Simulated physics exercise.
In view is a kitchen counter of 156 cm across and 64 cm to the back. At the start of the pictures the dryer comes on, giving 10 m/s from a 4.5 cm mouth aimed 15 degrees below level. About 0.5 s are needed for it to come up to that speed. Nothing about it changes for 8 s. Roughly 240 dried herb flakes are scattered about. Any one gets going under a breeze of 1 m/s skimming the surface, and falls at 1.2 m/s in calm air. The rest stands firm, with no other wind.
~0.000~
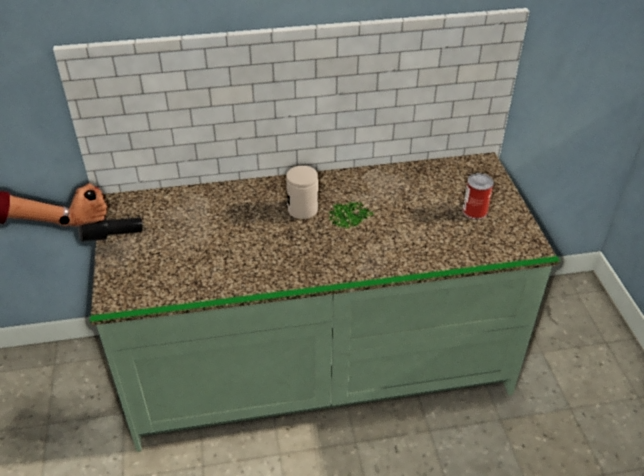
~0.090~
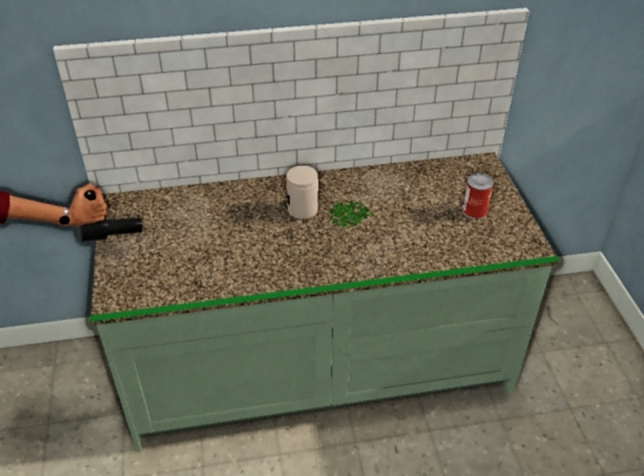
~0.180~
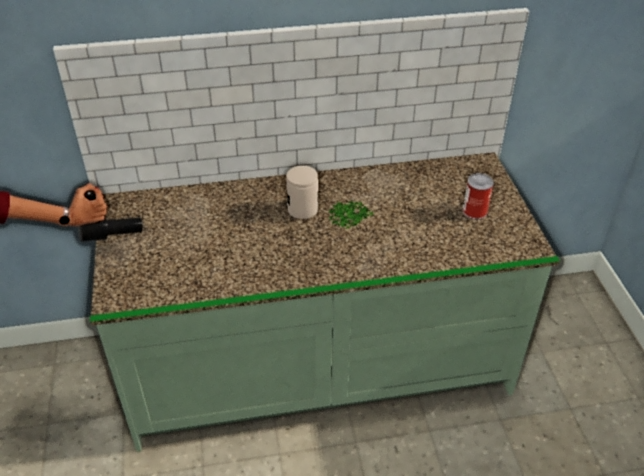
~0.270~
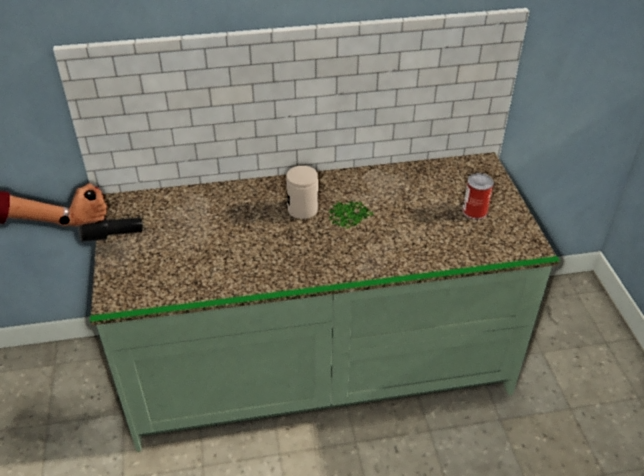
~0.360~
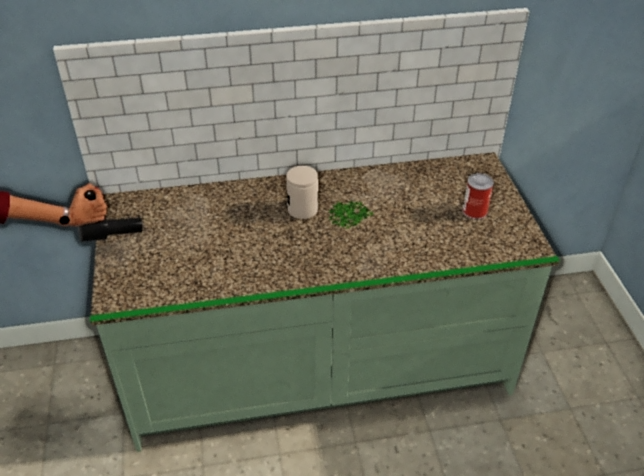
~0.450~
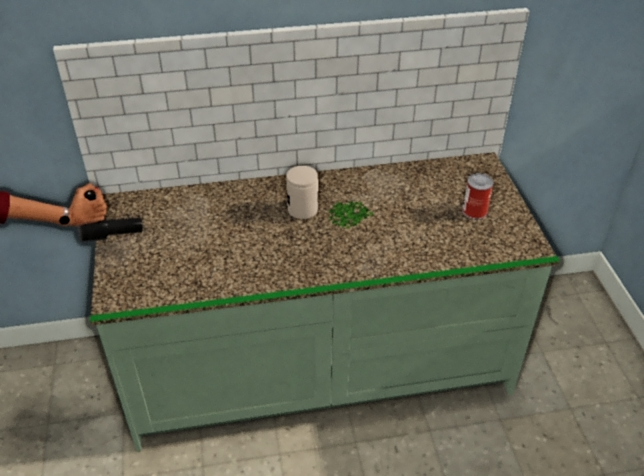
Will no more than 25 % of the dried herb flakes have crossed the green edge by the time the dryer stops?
Not above a quarter.
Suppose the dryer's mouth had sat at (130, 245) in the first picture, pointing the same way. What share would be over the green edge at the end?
About 0 %.
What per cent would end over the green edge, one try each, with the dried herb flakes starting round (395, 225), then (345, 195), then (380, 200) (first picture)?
Roughly 0 %, then 0 %, then 0 %.
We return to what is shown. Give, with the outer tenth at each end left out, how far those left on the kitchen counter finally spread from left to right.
Around 60 cm.
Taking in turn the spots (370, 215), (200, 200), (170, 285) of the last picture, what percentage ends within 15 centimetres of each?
Estimates in listed order: 40 %; 0 %; 0 %.
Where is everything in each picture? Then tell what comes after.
In the first frame, the middle of the dried herb flakes is near (351, 216), none has stirred yet and the mouth of the dryer is at (141, 225).
In the second frame, the middle of the dried herb flakes is near (351, 215), none has stirred yet and the green edge is centred on (335, 290).
In the third frame, the middle of the dried herb flakes is near (351, 215), none has stirred yet, the top of a jar is at (302, 175) and the top of a tin is at (481, 181).
In the fourth frame, the middle of the dried herb flakes is near (351, 215) and none has stirred yet.
In the fifth frame, the middle of the dried herb flakes is near (351, 215) and none has stirred yet.
In the sixth frame, the middle of the dried herb flakes is near (351, 215) and none has stirred yet.
After 1.6 s the count stands so, 0 % are over the green edge; the middle of those still in play is near (413, 208).
After 2.6 s the count stands so, 0 % are over the green edge; the middle of those still in play is near (430, 197).
After 4.4 s the count stands so, 0 % are over the green edge; the middle of those still in play is near (431, 201).
After 8.0 s, at the end, 0 % are over the green edge; the middle of those still in play is near (430, 197).
